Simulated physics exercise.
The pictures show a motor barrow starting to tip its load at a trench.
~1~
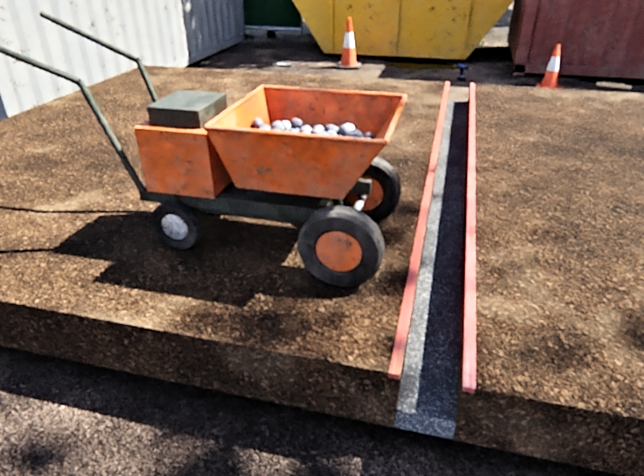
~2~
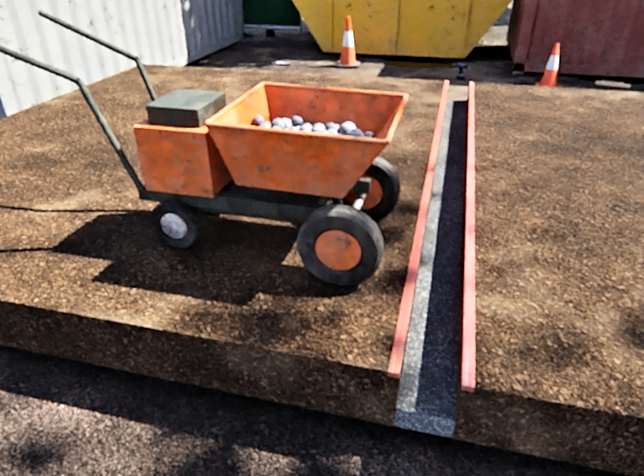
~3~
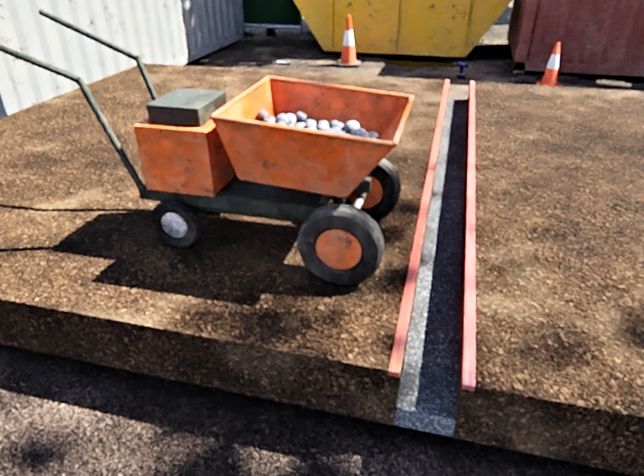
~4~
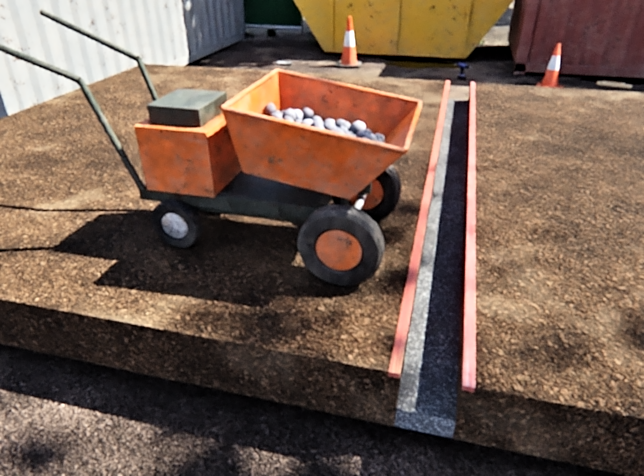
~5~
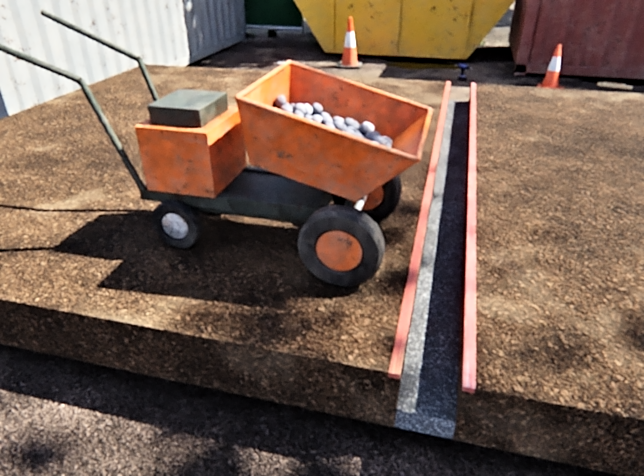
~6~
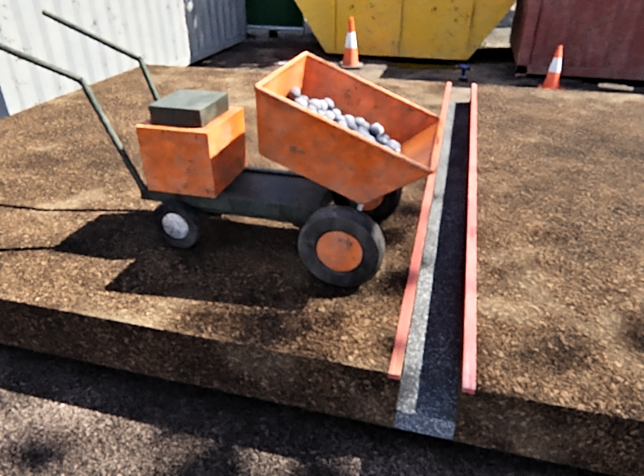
The clip opens on an orange motor barrow holding round, pale cobbles in its level skip, standing left of a narrow trench edged with red strips. The skip begins tilting slightly toward the trench, then steepens steadily, its back rising and its front lip moving right and down, while the wheels stay still.
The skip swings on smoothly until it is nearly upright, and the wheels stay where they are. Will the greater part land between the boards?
It catches less than half.
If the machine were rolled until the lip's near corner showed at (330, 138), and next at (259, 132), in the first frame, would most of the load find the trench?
The first try: More than half. The second: Under half.
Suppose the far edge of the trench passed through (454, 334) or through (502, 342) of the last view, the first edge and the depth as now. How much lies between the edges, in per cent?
Roughly 0 per cent, and 70 per cent.
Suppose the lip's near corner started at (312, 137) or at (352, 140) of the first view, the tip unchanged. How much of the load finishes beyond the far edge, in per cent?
About 0 and 30 per cent.
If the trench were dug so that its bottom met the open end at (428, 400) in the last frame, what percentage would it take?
About 0 per cent.
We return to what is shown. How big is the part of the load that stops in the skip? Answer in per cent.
Near 25 %.
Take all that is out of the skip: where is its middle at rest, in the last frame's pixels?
Around (519, 262).
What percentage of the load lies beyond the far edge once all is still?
About 70 per cent.
Soon after the last picture, skip tipped steeply; all in the skip.
A little later, skip tipped right over; about two thirds in the skip; a stray few in or heaped over the trench; about a quarter beyond it.
Later still, skip tipped right over; about a quarter in the skip; a stray few in or heaped over the trench; about two thirds beyond it.
At rest, skip tipped right over; about a quarter in the skip; a stray few in or heaped over the trench; most beyond it.
